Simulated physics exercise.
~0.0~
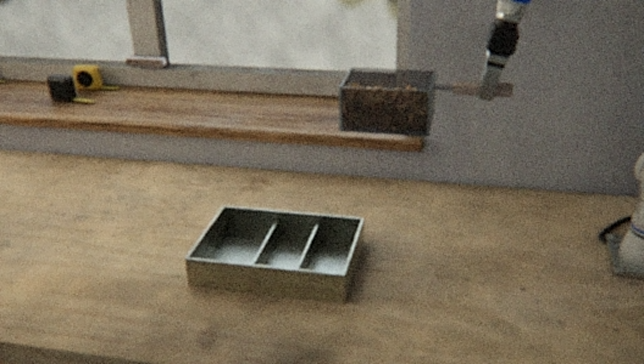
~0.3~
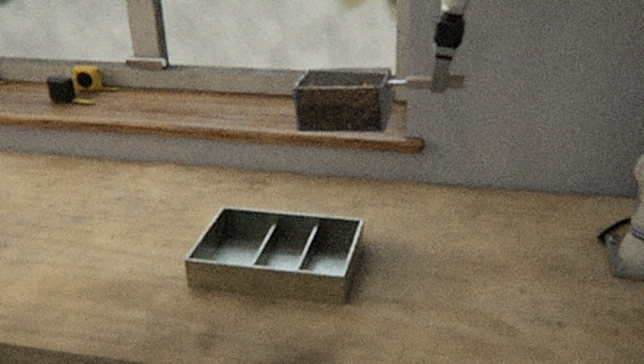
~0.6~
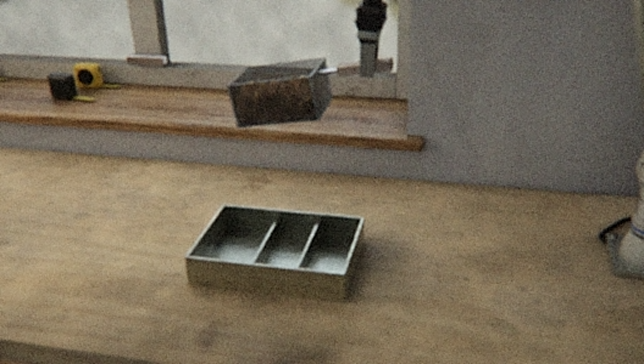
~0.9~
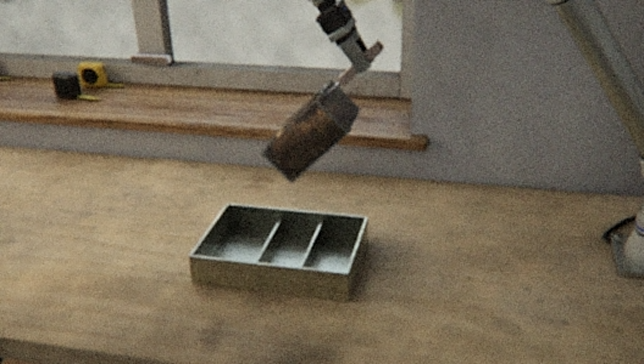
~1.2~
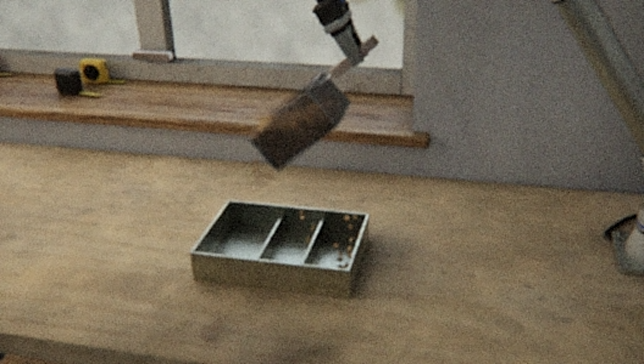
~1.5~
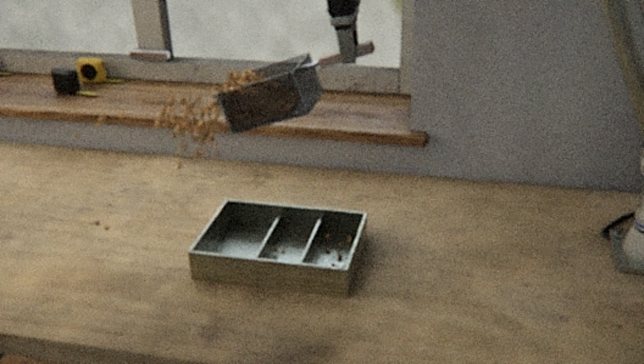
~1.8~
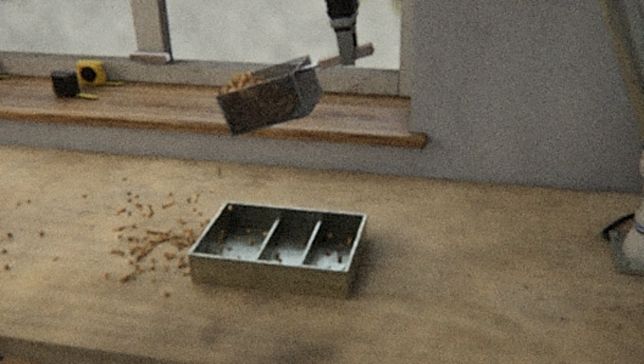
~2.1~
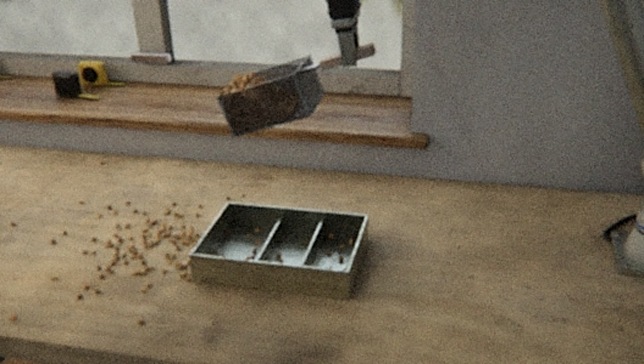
Robot arm carrying a box of chickpeas left from a windowsill, tipping it and scattering most spilled pieces beside a divided tray.
